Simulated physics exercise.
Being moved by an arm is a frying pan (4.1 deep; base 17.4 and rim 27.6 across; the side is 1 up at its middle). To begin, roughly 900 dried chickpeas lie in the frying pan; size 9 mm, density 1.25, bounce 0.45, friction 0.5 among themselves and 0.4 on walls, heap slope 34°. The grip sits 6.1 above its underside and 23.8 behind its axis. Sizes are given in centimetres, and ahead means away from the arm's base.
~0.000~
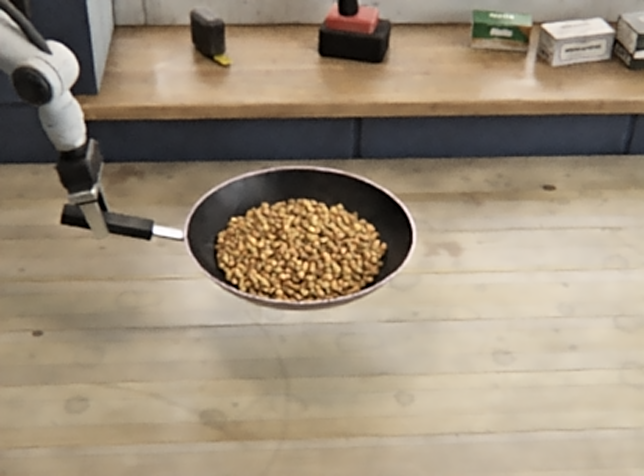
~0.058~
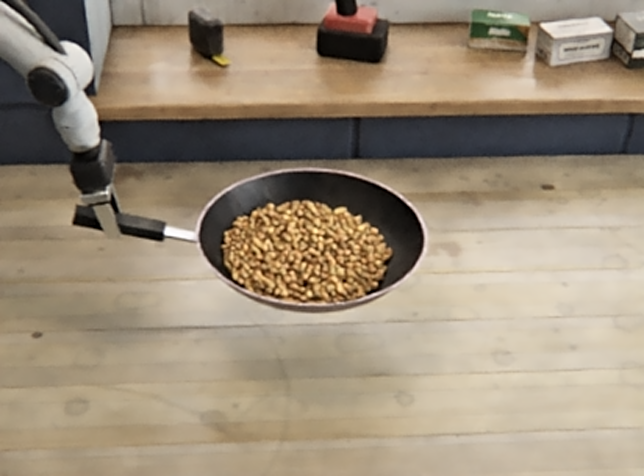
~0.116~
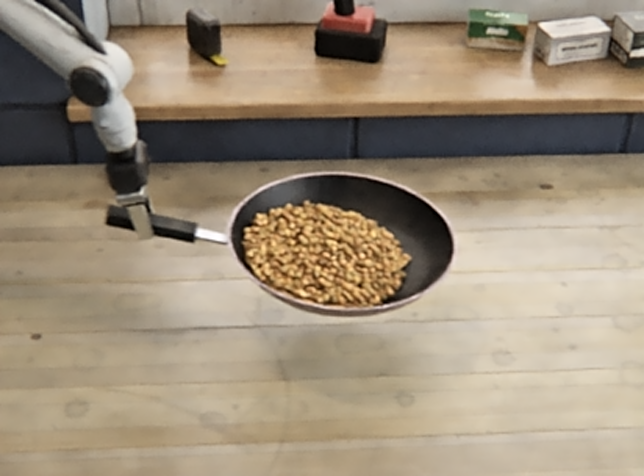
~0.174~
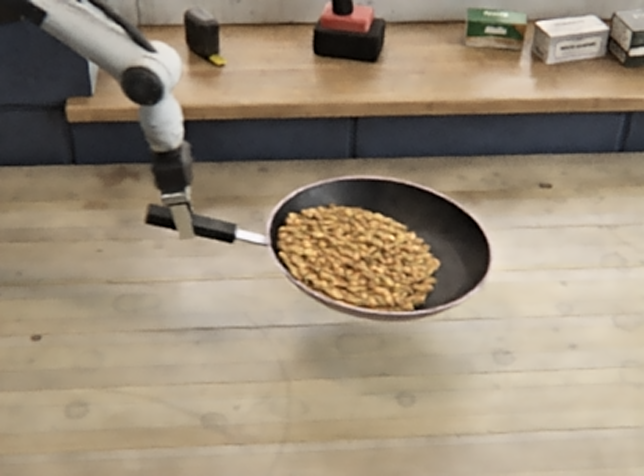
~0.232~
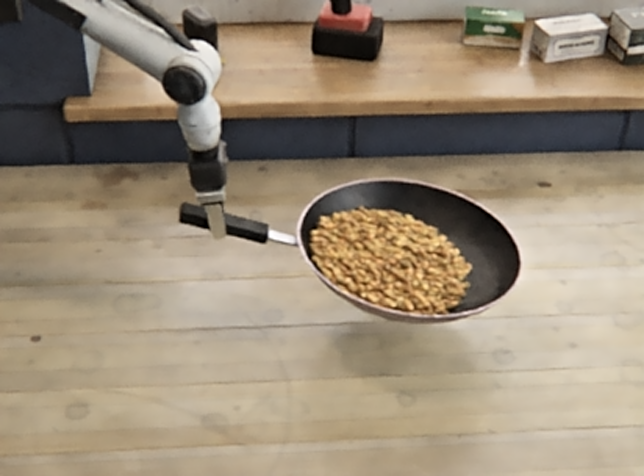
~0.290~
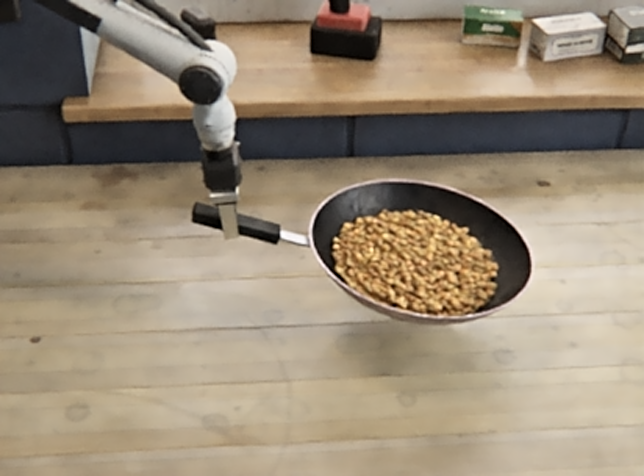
Frying pan of dried chickpeas moving right above a wooden surface, gripped by a robot arm and tilting slightly, the chickpeas shifting inside.
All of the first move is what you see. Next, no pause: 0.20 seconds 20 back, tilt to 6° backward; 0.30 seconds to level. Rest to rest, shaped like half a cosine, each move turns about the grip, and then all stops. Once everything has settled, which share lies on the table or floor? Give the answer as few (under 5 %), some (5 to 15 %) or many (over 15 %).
Some, 5 to 15 %.
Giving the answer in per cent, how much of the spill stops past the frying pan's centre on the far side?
Roughly 20 per cent.
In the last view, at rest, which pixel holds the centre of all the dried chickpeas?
Resting centre, last frame: Approx. (201, 251) px.
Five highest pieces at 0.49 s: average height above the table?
Roughly 26 cm.
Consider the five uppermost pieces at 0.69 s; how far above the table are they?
Somewhere around 18 cm above the tabletop.
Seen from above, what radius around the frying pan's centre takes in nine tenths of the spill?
That's near 55 cm.
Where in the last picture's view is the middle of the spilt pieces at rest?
Roughly at (70, 334) in the final view.
After 0.49 s, tilted 6° backward, highest piece 26 above the table; 739 in the frying pan, 161 in flight or on a rim.
After 0.69 s, tilted 2° backward, highest piece 19 above the table; 859 in the frying pan, 13 on the table or floor, 28 in flight or on a rim.
After 0.99 s, level, highest piece 16 above the table; 818 in the frying pan, 64 on the table or floor, 18 in flight or on a rim.
After 2.04 s, level, highest piece 16 above the table; 818 in the frying pan, 82 on the table or floor.
In the end, 818 in the frying pan, 82 on the table or floor. That is 9 % on the table or floor.
